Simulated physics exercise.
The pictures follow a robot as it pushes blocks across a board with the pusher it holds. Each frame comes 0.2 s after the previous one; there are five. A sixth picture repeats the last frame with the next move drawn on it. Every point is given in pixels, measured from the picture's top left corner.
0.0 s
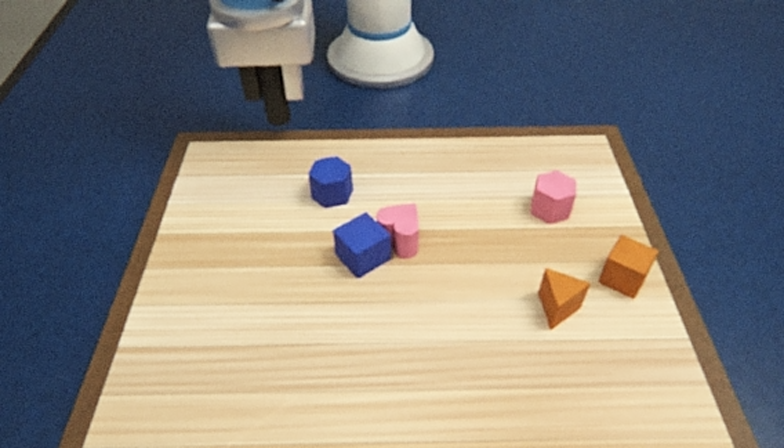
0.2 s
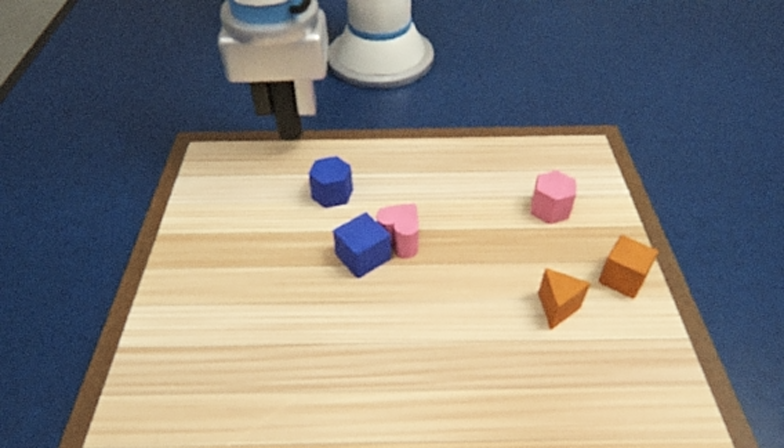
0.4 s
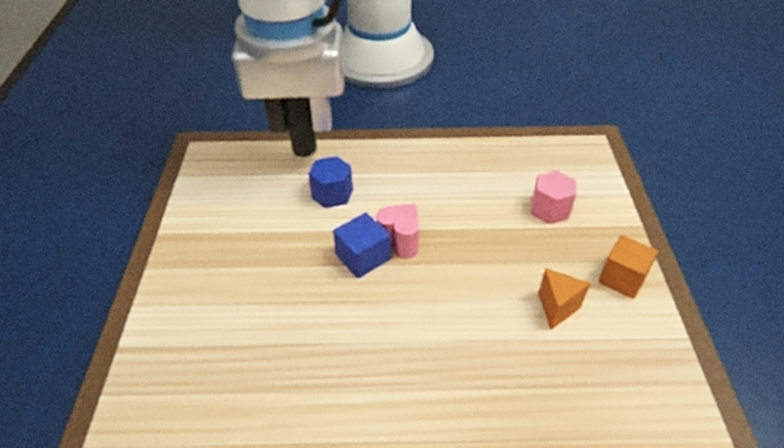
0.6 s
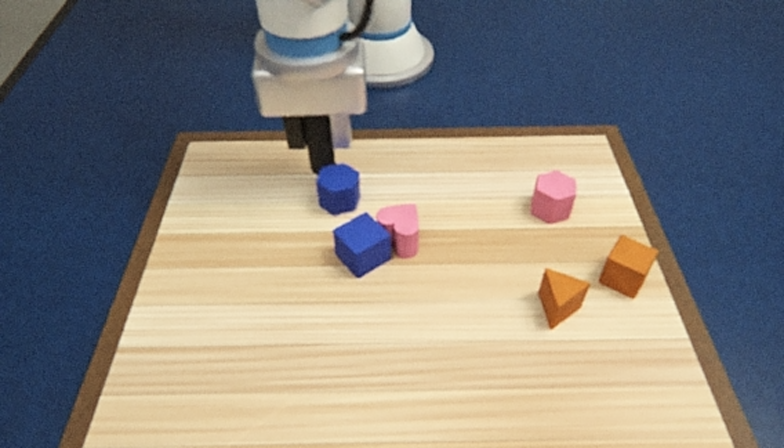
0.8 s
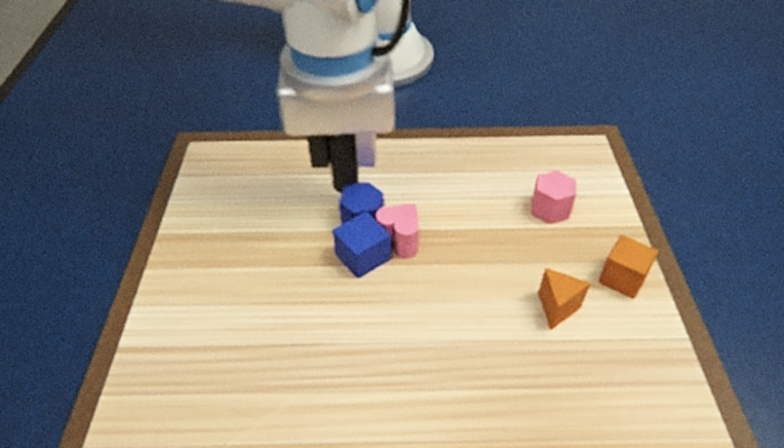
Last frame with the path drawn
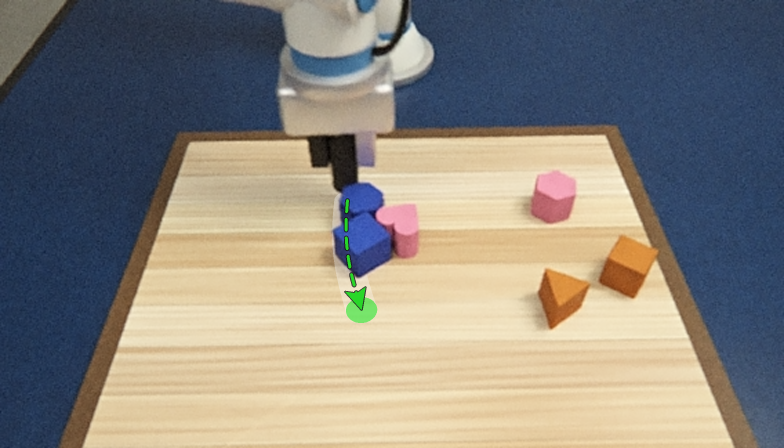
We see a robot arm above a wooden board with blue, pink and orange blocks. The arm moves toward the viewer and rightward, then pushes the blue hexagon up close to the blue cube and pink heart.
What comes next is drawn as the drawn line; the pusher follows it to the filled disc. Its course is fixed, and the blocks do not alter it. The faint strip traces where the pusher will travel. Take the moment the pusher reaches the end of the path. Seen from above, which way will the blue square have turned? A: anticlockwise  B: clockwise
B: Clockwise.
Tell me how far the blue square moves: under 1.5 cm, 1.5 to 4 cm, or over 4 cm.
Movement: Over 4 cm.
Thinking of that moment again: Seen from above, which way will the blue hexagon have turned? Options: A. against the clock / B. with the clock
(A)
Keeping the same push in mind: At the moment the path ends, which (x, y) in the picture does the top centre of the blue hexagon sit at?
Near (382, 226).
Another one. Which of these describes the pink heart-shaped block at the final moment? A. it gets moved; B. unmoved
My answer is option A.
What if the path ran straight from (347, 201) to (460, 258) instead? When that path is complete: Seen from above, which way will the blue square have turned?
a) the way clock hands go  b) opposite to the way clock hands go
(a)
Drawn move, from (347, 201) by way of (347, 251) to (362, 310).
On the path given first. One third of the way, pusher at (345, 219); blue hexagon at (376, 219), turned 60° anticlockwise; blue square at (379, 254), turned 45° clockwise; pink heart-shaped block at (422, 225).
Two thirds of the way, pusher at (349, 256); blue hexagon at (382, 226), turned 85° anticlockwise; blue square at (384, 262), turned 55° clockwise; pink heart-shaped block at (427, 225).
At the end, pusher at (360, 295); blue hexagon at (382, 226), turned 85° anticlockwise; blue square at (396, 272), turned 20° clockwise; pink heart-shaped block at (427, 225).
